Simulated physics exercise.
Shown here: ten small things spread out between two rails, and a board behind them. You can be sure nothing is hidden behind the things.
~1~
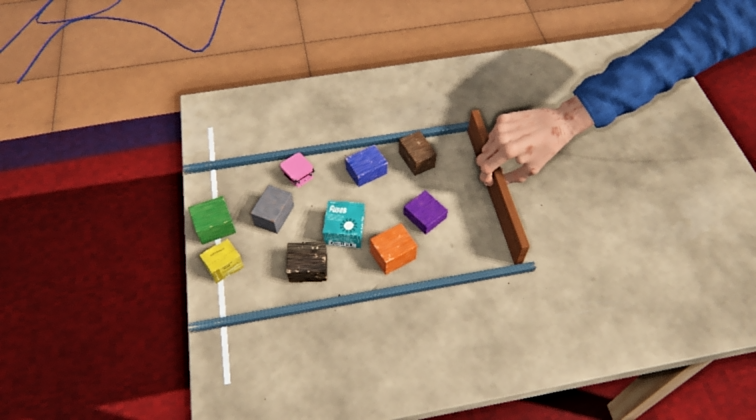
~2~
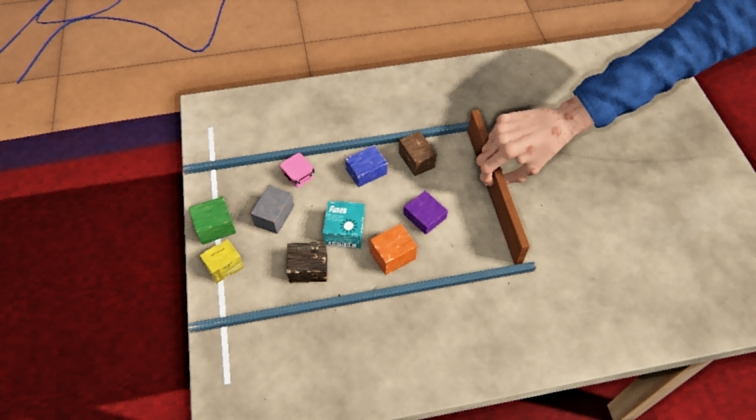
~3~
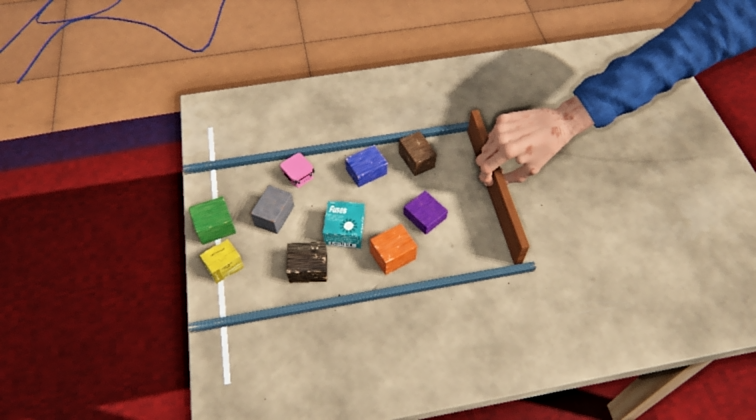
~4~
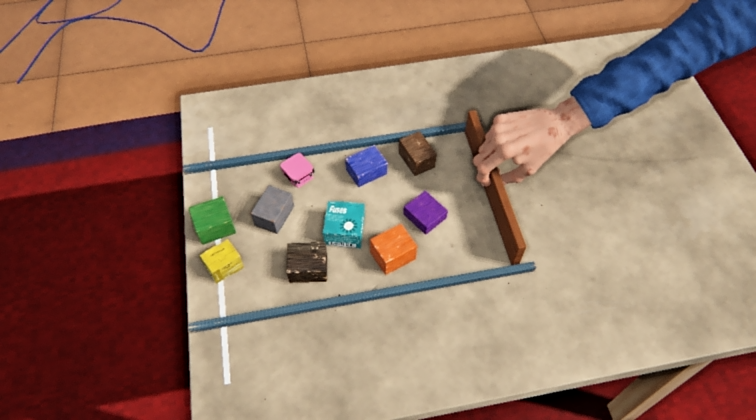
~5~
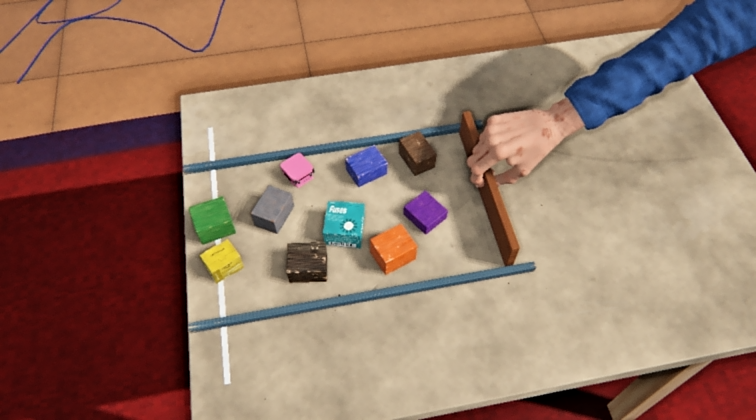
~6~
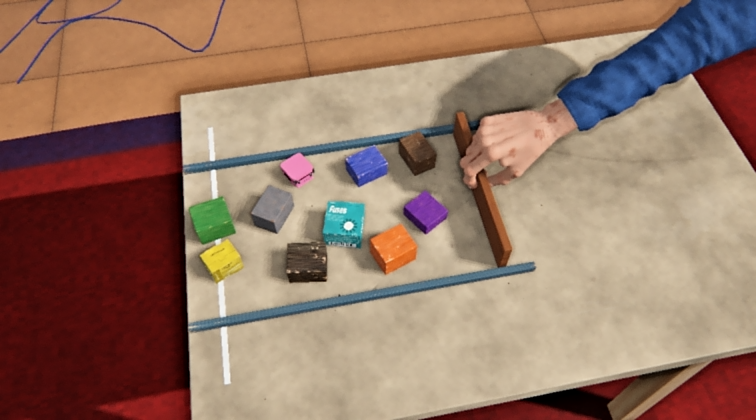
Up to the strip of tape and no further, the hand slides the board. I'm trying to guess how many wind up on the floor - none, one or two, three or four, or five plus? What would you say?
I would say five plus.
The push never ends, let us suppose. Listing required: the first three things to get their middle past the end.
Those would be the yellow box, the green block and the pink case, in that order.
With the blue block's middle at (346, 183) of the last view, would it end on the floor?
From that start, the object then does not stay.
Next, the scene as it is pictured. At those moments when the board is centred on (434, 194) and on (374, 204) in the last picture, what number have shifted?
Counts: 2 / 6.
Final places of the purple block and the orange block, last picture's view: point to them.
Roughly (202, 243), and the other roughly (199, 280).
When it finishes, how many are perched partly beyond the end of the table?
It totals 1.
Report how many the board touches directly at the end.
3 in contact.
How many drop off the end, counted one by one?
That makes a total of 7.
Soon after, none off yet; green block at rest near (213, 220); yellow box at rest near (222, 261); grey block at rest near (273, 210).
In the end, the number that fall off is five or more; gone, blue block, turquoise box, pink case, black block, grey block, yellow box and green block.
